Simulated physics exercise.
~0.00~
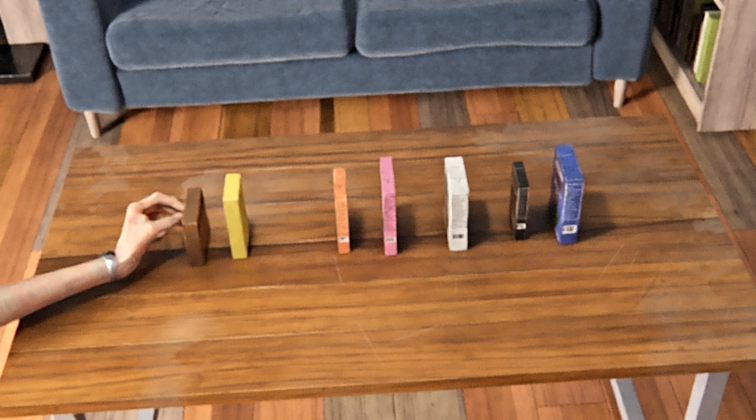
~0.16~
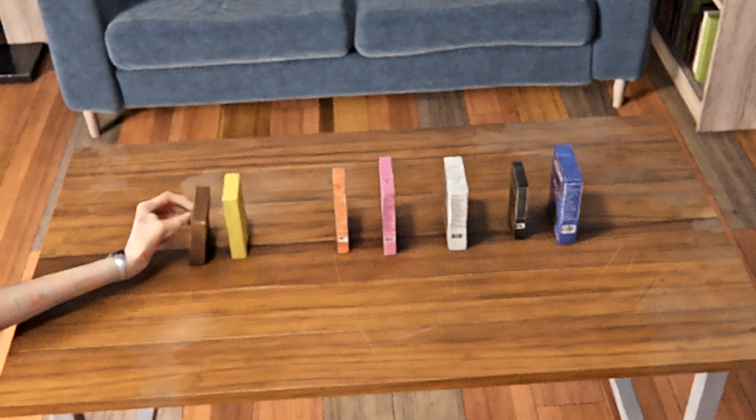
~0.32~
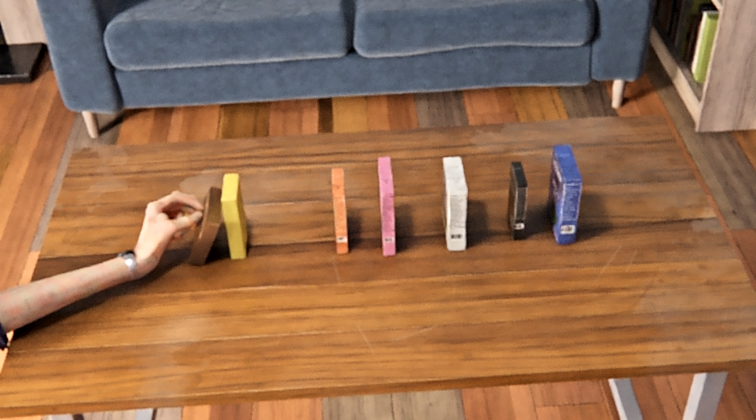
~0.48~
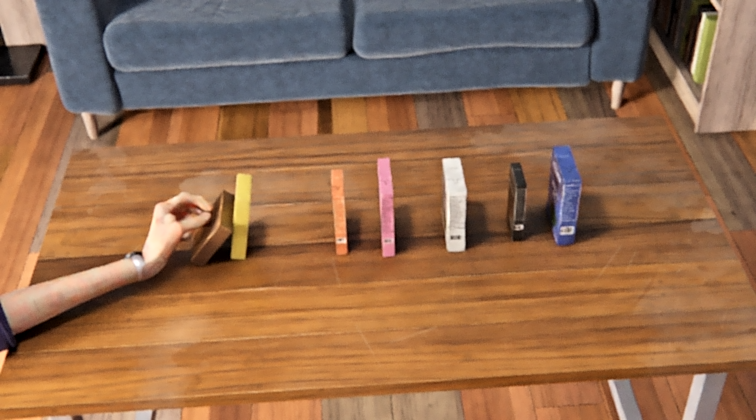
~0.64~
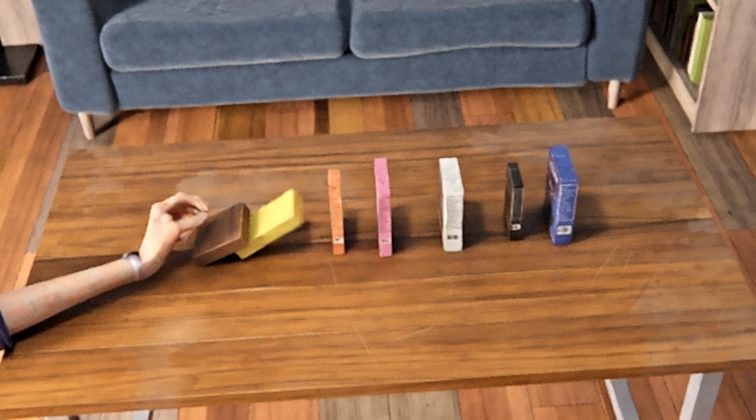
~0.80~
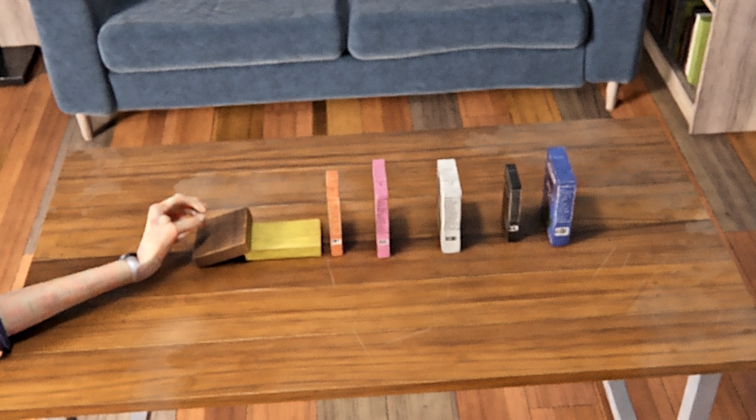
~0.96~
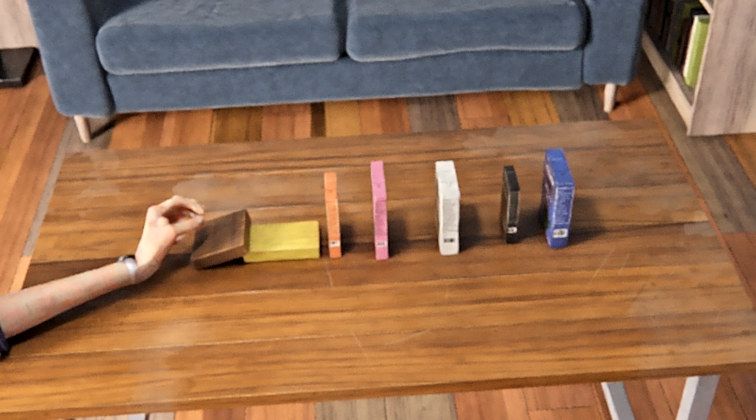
A brown block standing on end at the left of a wooden table is nudged to the right by a hand, with orange, pink, white, black and blue packets lined up farther along. It tilts until it leans against the yellow block beside it. The yellow block starts to tip as well, then topples to the right while the brown one sinks down behind it. The yellow block lands flat just short of the orange packet, with the brown block resting slanted on its near end. The hand stays beside them, and all five packets remain upright.
